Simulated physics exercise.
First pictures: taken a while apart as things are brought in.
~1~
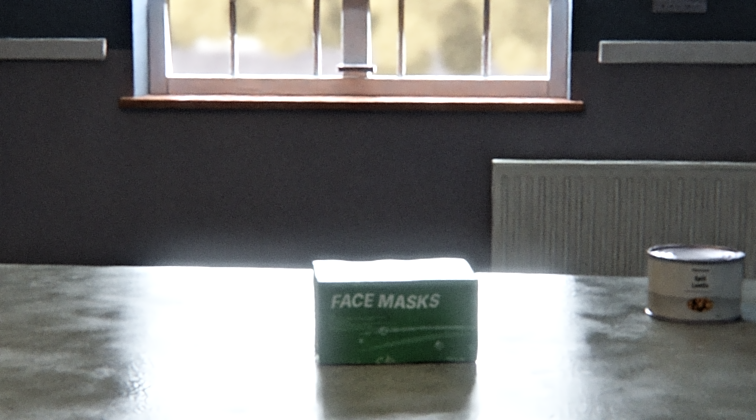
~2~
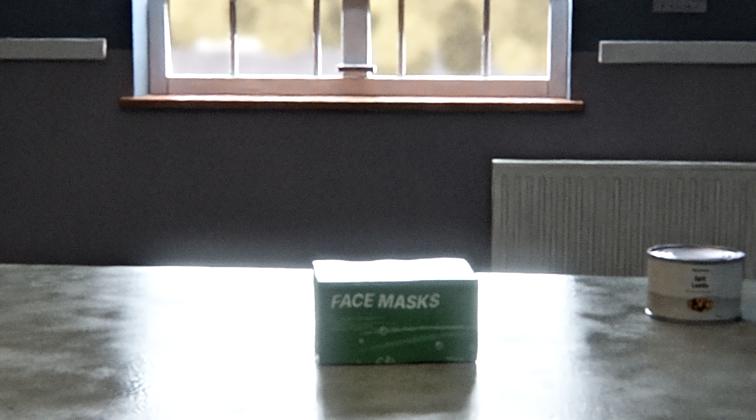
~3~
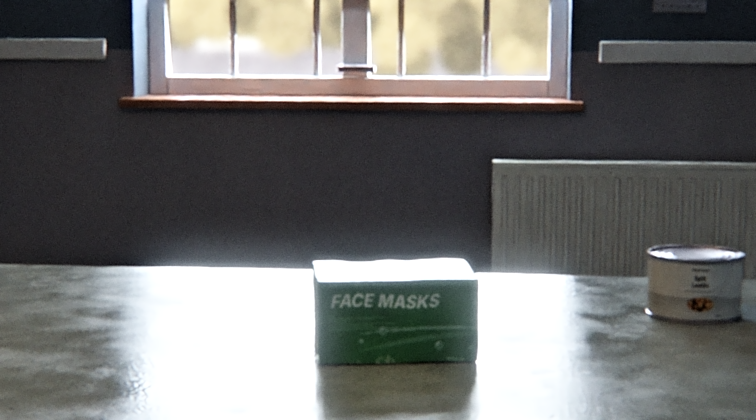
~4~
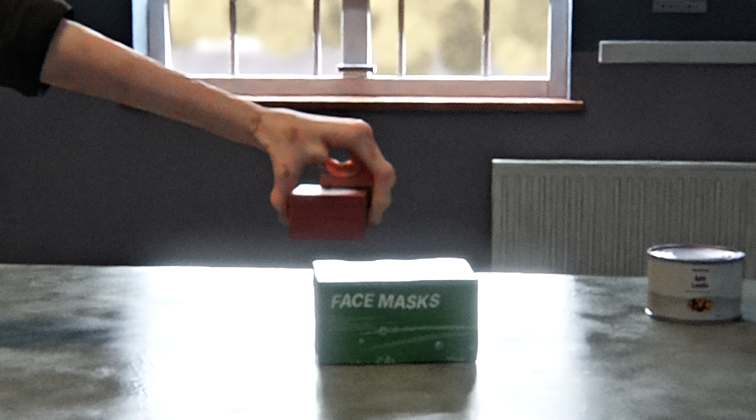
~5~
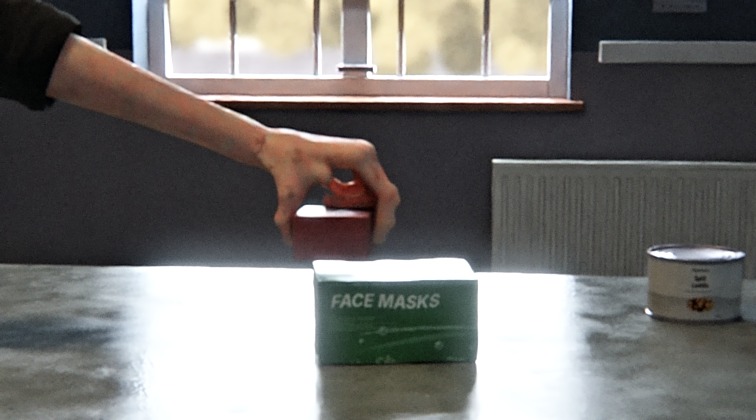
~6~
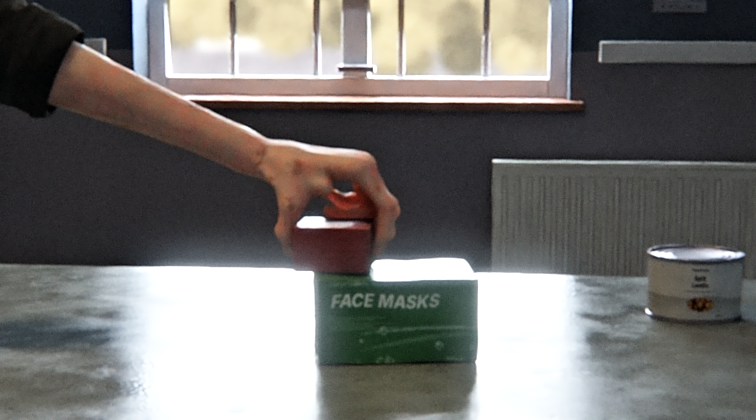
The footage shows a green face masks box on a table near a window, with a can to the right; a hand reaches in from the left holding a red block and lowers it onto the box's left side.
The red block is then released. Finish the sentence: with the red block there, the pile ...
The pile stands firm.
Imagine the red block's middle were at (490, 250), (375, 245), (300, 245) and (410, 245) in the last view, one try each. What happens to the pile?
Well, on the first go it tumbles down, on the second it stays steady, on the third it tumbles down, and on the fourth it stays steady.
Then, 0.50 s on from there, no change.
Then, 1.30 s on from there, red block resting near (334, 245).
In the end, all 3 unmoved. At the end, from the last picture's camera, red block near (334, 245). The pile keeps its balance.
